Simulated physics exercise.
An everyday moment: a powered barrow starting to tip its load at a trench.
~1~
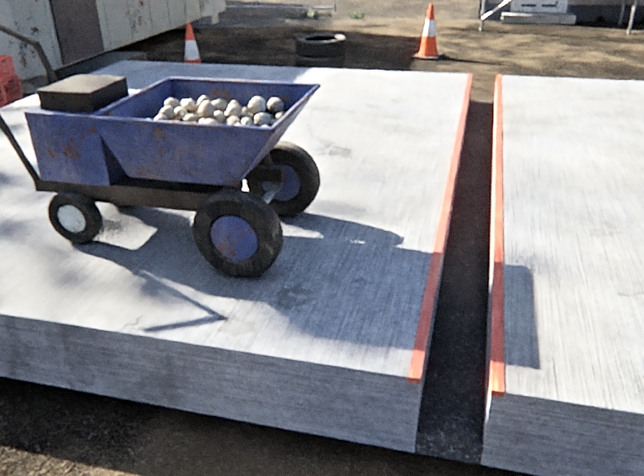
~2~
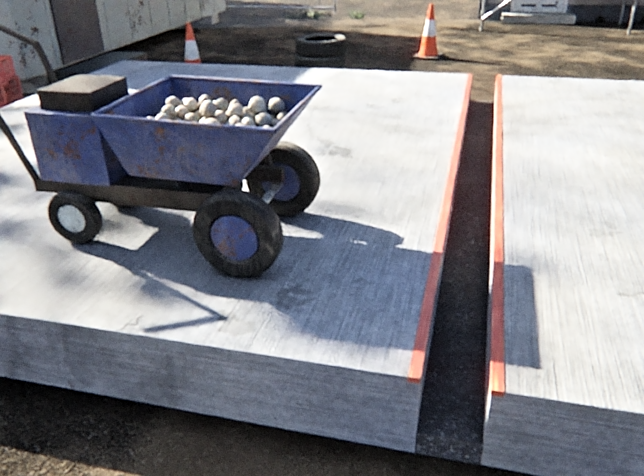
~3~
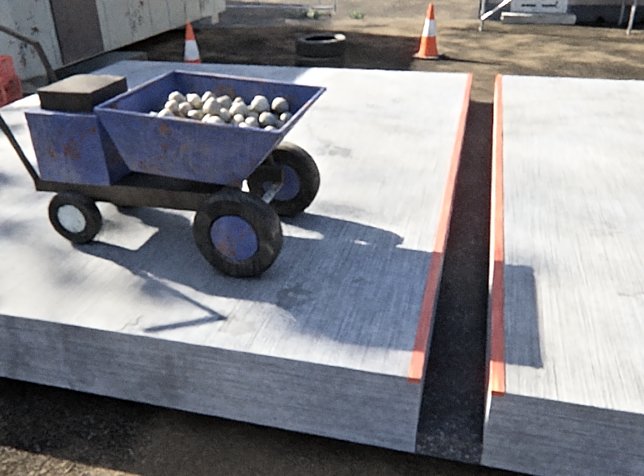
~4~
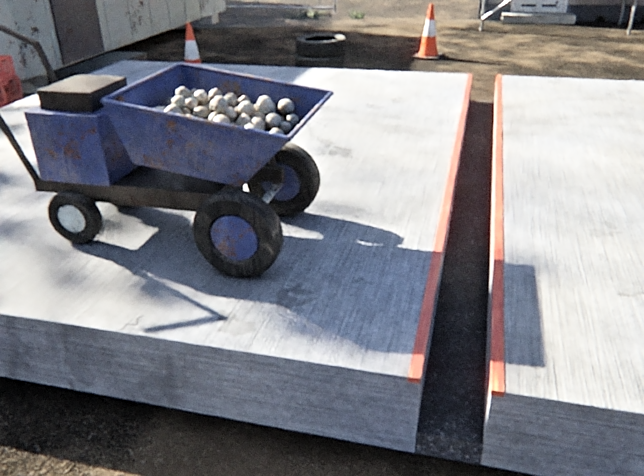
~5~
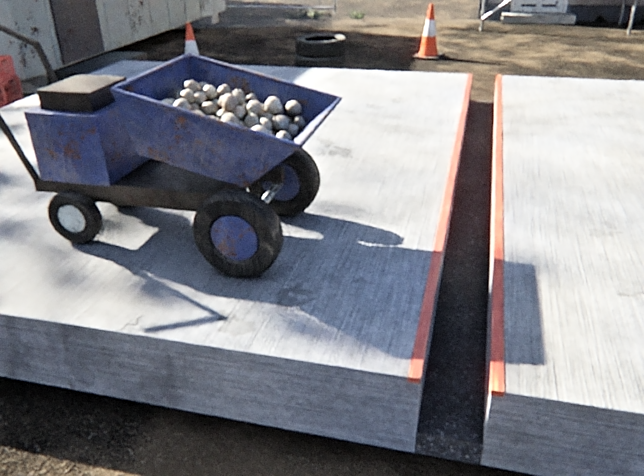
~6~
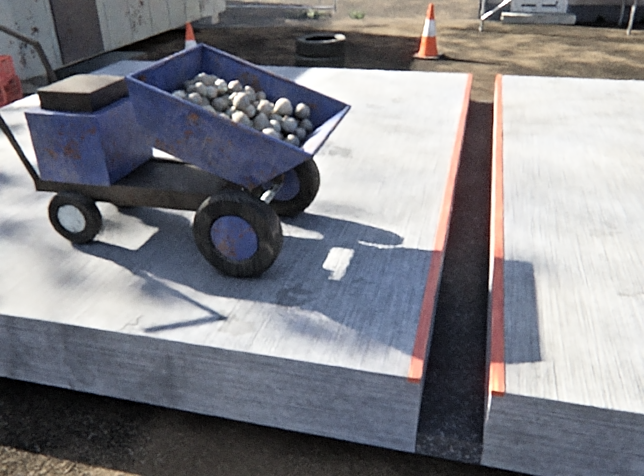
In a sunlit outdoor yard, seen from a fixed, slightly raised viewpoint, two broad pale platforms lie side by side with a narrow, orange-edged gap between them. A blue barrow with black tyres stands on the left platform, its skip holding grey rounded stones, with orange-and-white cones behind. The skip begins level, then tilts gradually rightward, its rear rising as the stones shift inside, while the wheels stay still.
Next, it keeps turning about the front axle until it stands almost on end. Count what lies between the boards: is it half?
It catches only the smaller part.
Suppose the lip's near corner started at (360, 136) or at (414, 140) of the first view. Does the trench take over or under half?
First above a half, then not half.
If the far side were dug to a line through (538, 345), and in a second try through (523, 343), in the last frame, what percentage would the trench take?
About 20 and 20 per cent.
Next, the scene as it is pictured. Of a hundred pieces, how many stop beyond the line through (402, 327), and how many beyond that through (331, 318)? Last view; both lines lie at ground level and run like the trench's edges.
About 40 and 70 per cent.
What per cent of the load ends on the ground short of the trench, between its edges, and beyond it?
Short near 45; between near 25; beyond near 0.
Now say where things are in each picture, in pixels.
Lip of the skip at (272, 130), level; top of the load at (205, 112), river pebbles; first edge of the trench at (423, 329); far edge at (498, 340), the trench under half as wide as the skip, and about as deep as wide, in the first frame.
Lip of the skip at (274, 131), level; top of the load at (192, 120), in the second frame.
Lip of the skip at (280, 134), tipped barely; top of the load at (196, 117), in the third frame.
Lip of the skip at (289, 139), tipped a little; top of the load at (184, 116), in the fourth frame.
Lip of the skip at (299, 146), tipped a little; top of the load at (192, 111), in the fifth frame.
Lip of the skip at (311, 156), tipped clearly; top of the load at (202, 105); first edge of the trench at (423, 329); far edge at (498, 340), in the sixth frame.
Soon after the last picture, skip tipped steeply; all in the skip.
A little later, skip tipped right over; about two thirds in the skip; about a quarter short of the trench; a stray few in or heaped over the trench; a stray few falling.
Later still, skip tipped right over; about a third in the skip; about half short of the trench; about a quarter in or heaped over the trench; a stray few beyond it.
At rest, skip tipped right over; about a third in the skip; about half short of the trench; about a quarter in or heaped over the trench; a stray few beyond it.
